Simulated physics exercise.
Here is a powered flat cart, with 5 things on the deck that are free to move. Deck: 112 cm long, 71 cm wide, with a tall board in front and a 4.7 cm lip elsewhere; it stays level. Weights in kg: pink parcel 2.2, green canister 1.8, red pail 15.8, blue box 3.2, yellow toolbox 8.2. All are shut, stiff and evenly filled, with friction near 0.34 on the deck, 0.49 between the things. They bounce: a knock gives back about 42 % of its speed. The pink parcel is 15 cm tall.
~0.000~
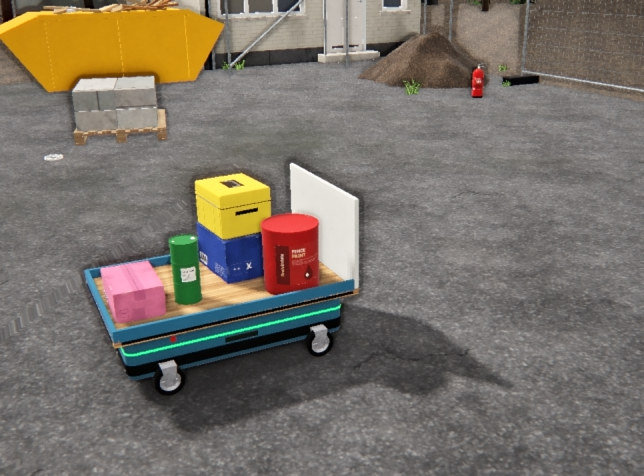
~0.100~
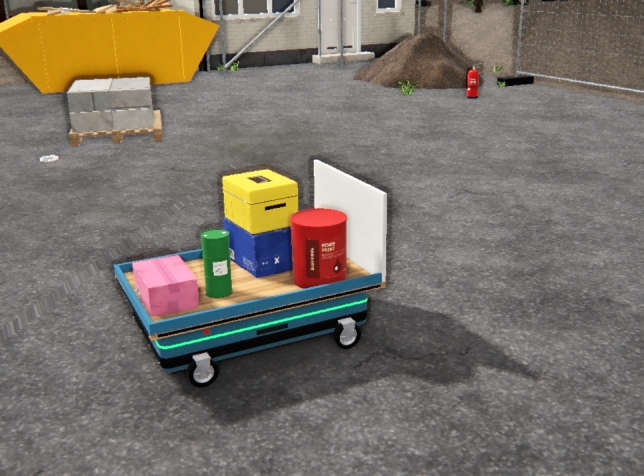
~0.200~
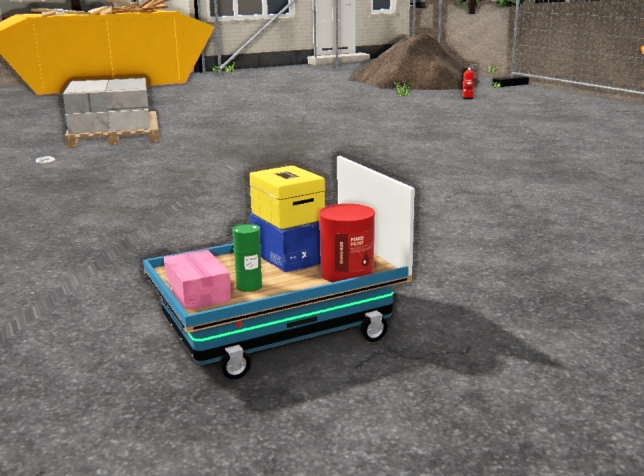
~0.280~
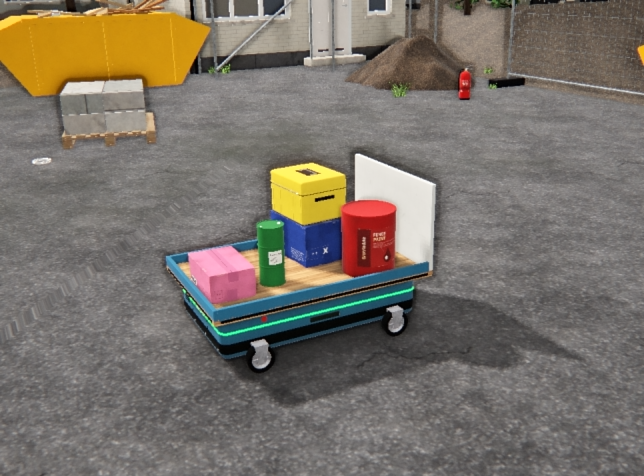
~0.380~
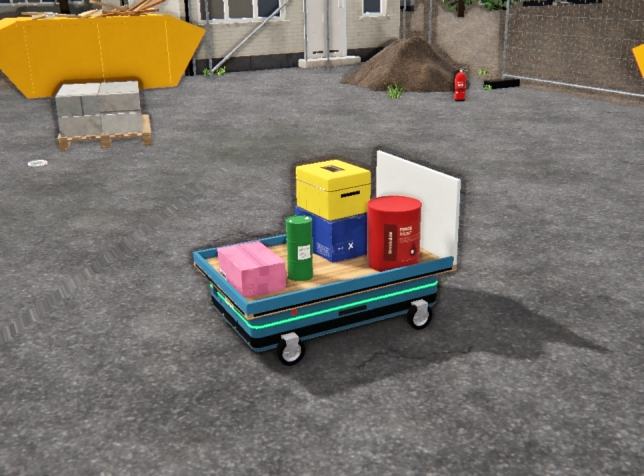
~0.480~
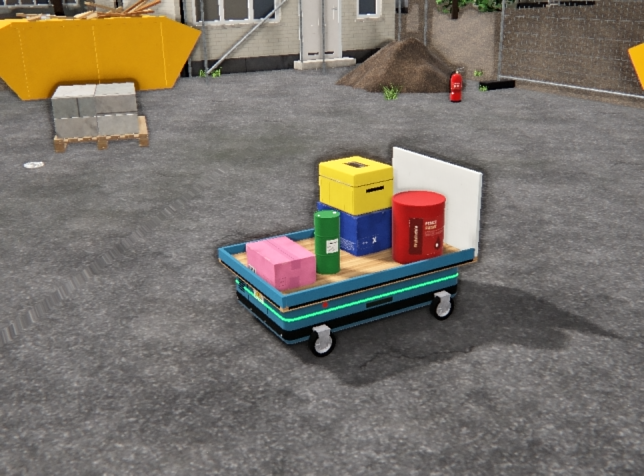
A flat cart carrying a pink parcel, a green canister, a red pail and a yellow toolbox on a blue box rolled steadily to the right across a paved yard, its load staying in place.
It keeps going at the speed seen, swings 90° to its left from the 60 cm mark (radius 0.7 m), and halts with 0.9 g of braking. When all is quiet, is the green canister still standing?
The green canister tips over.
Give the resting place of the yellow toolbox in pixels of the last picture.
Near (264, 136).
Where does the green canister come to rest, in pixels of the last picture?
At about (326, 173).
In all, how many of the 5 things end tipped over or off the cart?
In all, 1.
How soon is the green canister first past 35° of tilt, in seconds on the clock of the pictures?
Near 1.5 s.
After 0.68 s, cart has run 102 cm, turned 22°; green canister moved 2 cm near (372, 226); yellow toolbox moved 10 cm; red pail 5° off upright.
After 0.98 s, cart has run 147 cm, turned 59°; green canister moved 12 cm near (396, 197); yellow toolbox moved 17 cm; red pail moved 12 cm.
After 1.28 s, cart has run 192 cm, turned 89°; green canister 15° off upright near (365, 172); yellow toolbox moved 16 cm; red pail moved 12 cm.
After 1.58 s, cart has run 213 cm, turned 90°, stopped; green canister on its side near (324, 168); yellow toolbox moved 15 cm; pink parcel moved 14 cm.
In the end (2.3 s), toppled on the deck, green canister; not toppled but over 10 cm from the start, pink parcel, red pail, blue box and yellow toolbox. In the last view, green canister near (326, 173).
